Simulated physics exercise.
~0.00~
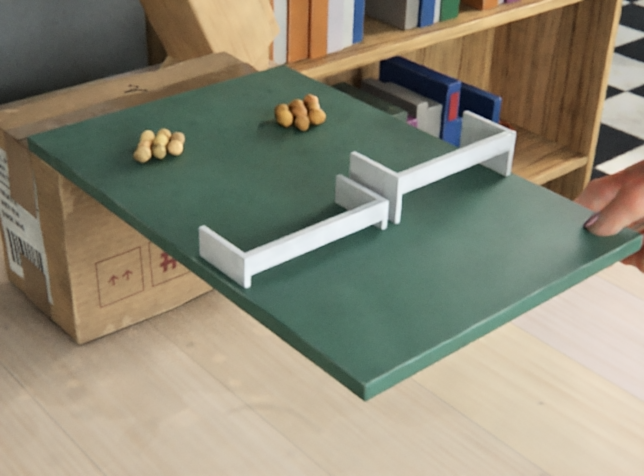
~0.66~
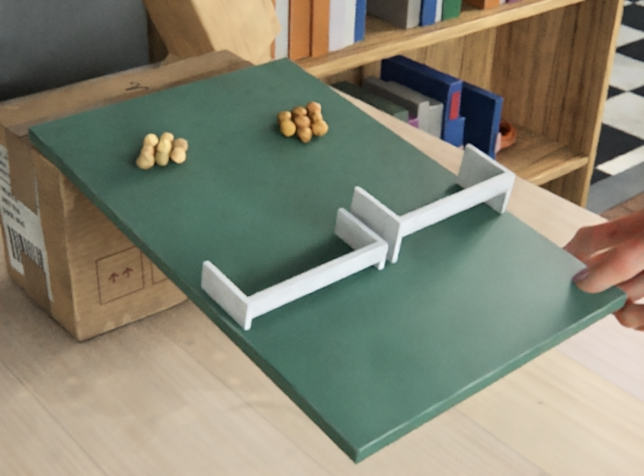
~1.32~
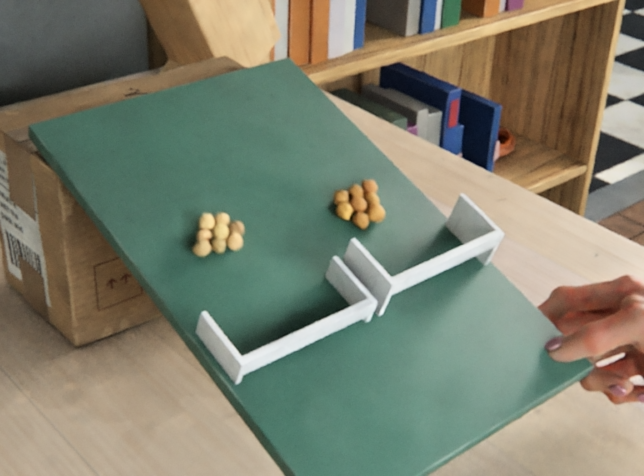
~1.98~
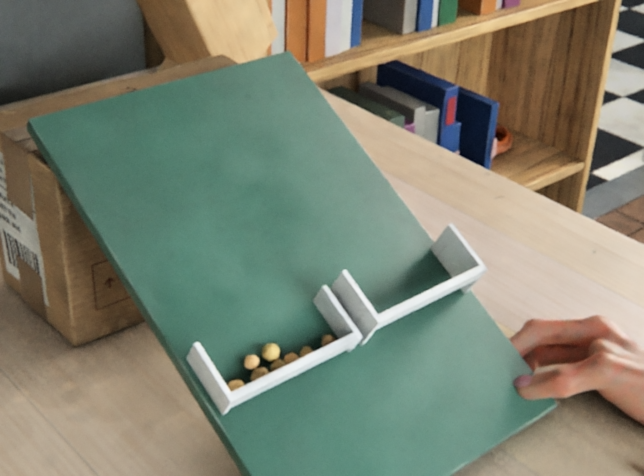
A hand-lowered green board tilts until left balls gather behind a white gate, right ones gone.
